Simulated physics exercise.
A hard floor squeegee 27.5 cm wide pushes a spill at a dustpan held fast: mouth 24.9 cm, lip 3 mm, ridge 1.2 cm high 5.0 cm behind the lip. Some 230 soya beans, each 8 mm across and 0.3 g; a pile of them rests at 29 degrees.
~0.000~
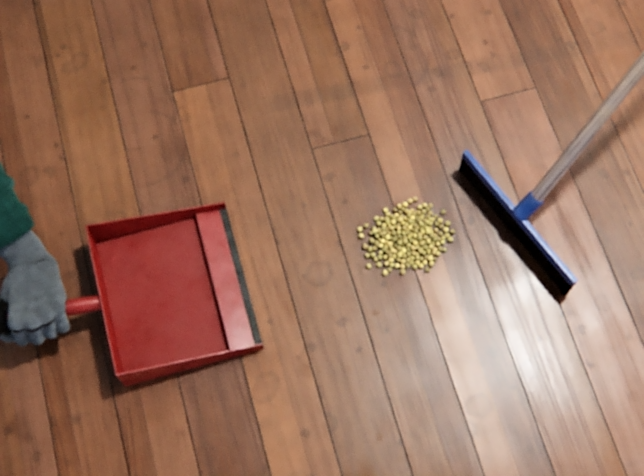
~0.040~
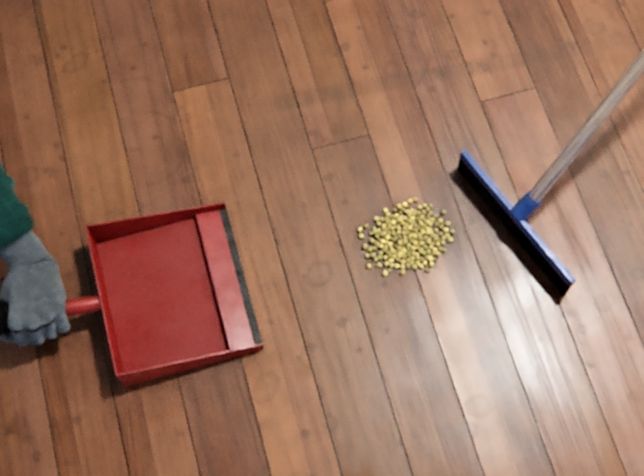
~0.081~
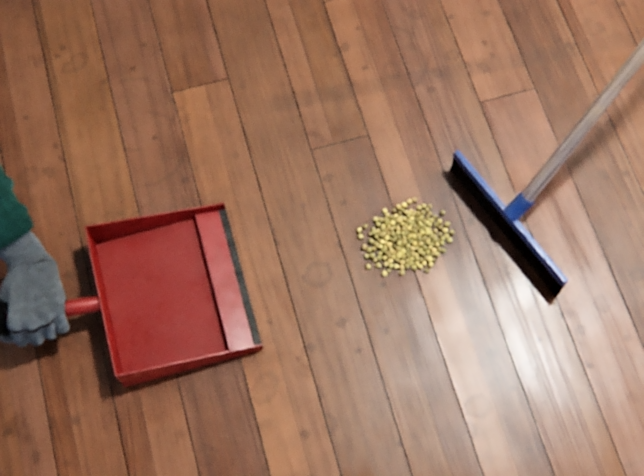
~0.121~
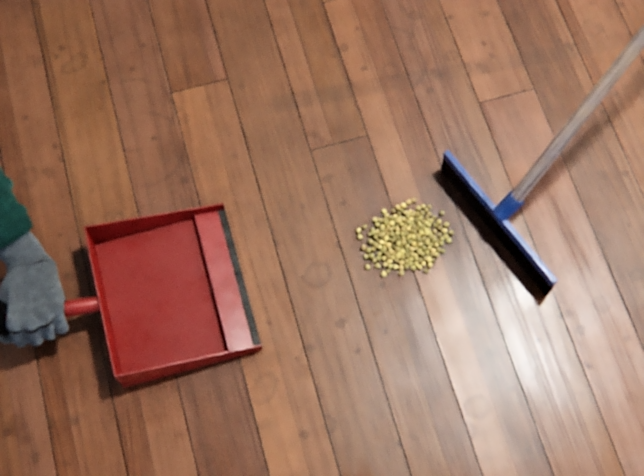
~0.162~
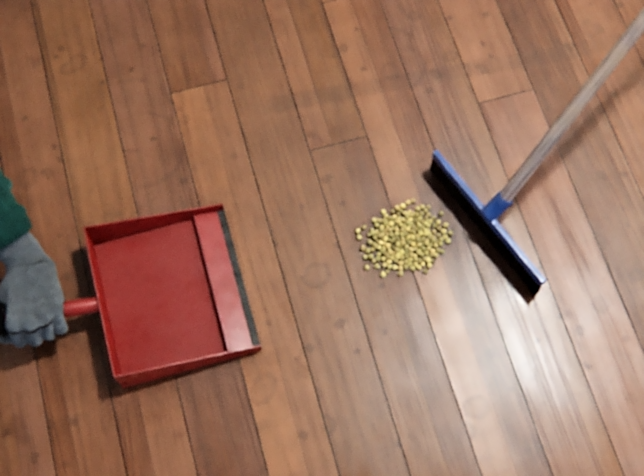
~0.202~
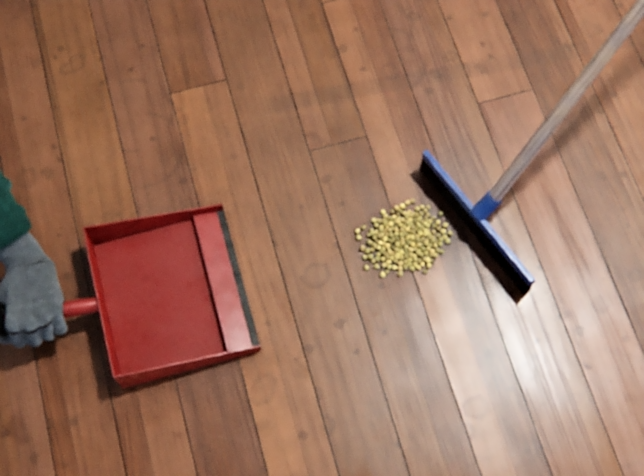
A blue squeegee with a dark edge and a pale pole slides slowly leftward across a brown wooden plank floor, seen from above at a slant. It closes in on a small heap of yellowish beans lying undisturbed near the centre, the gap narrowing to almost nothing. At left, a grey-gloved hand with a green sleeve holds a red dustpan still, while the camera barely shifts.
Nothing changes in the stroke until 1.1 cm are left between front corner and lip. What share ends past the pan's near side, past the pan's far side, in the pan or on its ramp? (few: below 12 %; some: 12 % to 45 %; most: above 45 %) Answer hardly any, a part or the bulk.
Past the pan's near side: Hardly any; past the pan's far side: Hardly any; in the pan or on its ramp: Hardly any.
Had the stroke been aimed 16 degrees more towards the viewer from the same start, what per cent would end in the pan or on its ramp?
Then about 0 per cent.
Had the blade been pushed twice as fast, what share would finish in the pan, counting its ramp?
Then about 5 per cent.
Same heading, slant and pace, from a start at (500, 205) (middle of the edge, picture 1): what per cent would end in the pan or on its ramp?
Some 0 per cent.
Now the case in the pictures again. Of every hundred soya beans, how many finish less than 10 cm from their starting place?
Roughly 5 per cent.
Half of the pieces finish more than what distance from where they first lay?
Some 20 cm.
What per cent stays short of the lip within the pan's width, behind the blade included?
Roughly 90 per cent.
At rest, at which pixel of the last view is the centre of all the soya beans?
Around (283, 284).
After 0.61 s, middle of the blade 23 cm from the lip; 0 % over the lip, far side 0 %, near side 0 %.
After 0.88 s, middle of the blade 13 cm from the lip; 0 % over the lip, far side 0 %, near side 5 %.
Then, at 1.26 s, middle of the blade 6 cm from the lip; 0 % over the lip, far side 0 %, near side 5 %.
In the end, at 1.6 s, near side 5 %, far side 0 %, pan 0 %, in front of the lip or behind the blade 90 %.
